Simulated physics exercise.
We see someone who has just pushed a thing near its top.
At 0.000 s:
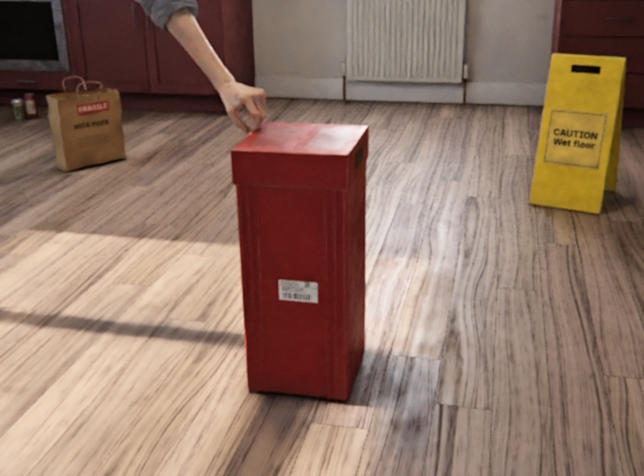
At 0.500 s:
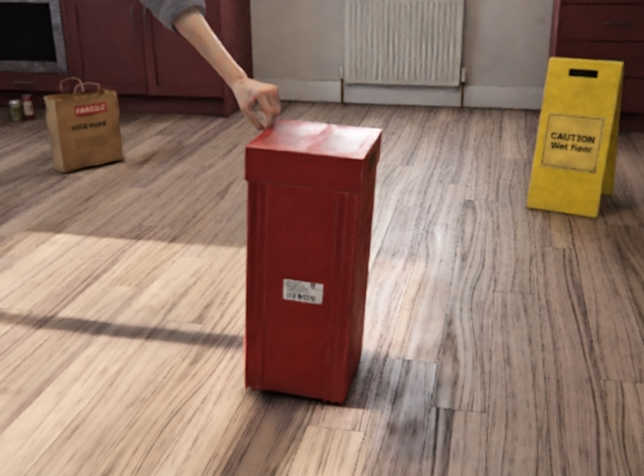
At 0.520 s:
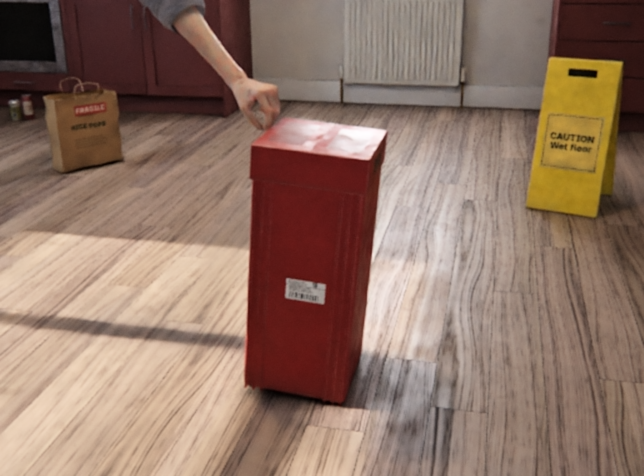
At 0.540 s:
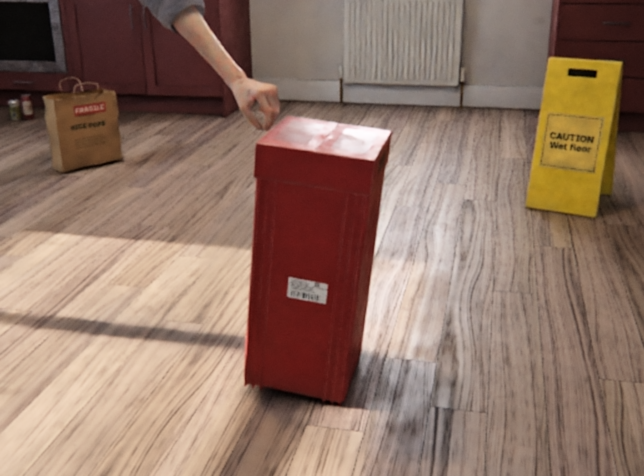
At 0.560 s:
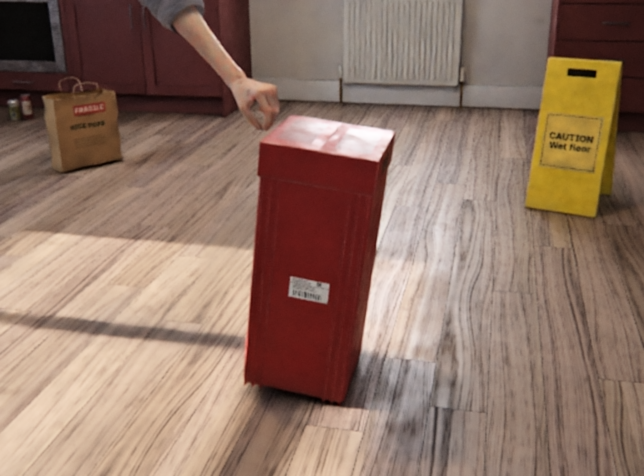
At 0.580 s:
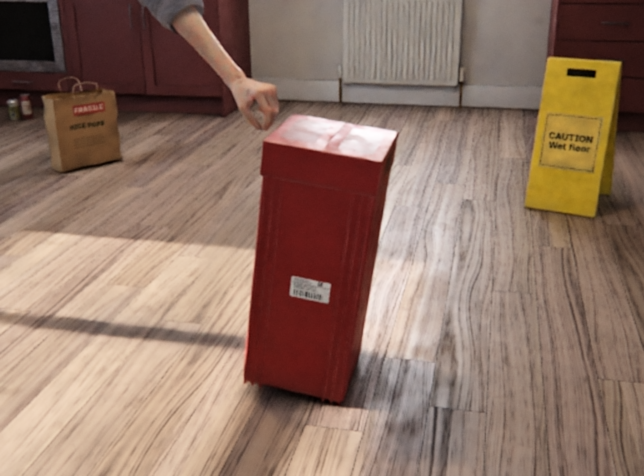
On a wood-plank kitchen floor, a hand pushes the top of a tall red container, which leans slightly to the right.
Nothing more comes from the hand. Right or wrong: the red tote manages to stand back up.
Right.
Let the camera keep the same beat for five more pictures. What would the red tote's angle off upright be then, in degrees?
At that point the tilt would be 10°.
After 0.90 s, red tote upright near (300, 263).
After 1.30 s, red tote 3° off upright near (307, 262).
In the end (3.5 s), the red tote settles on its feet, near (301, 263).
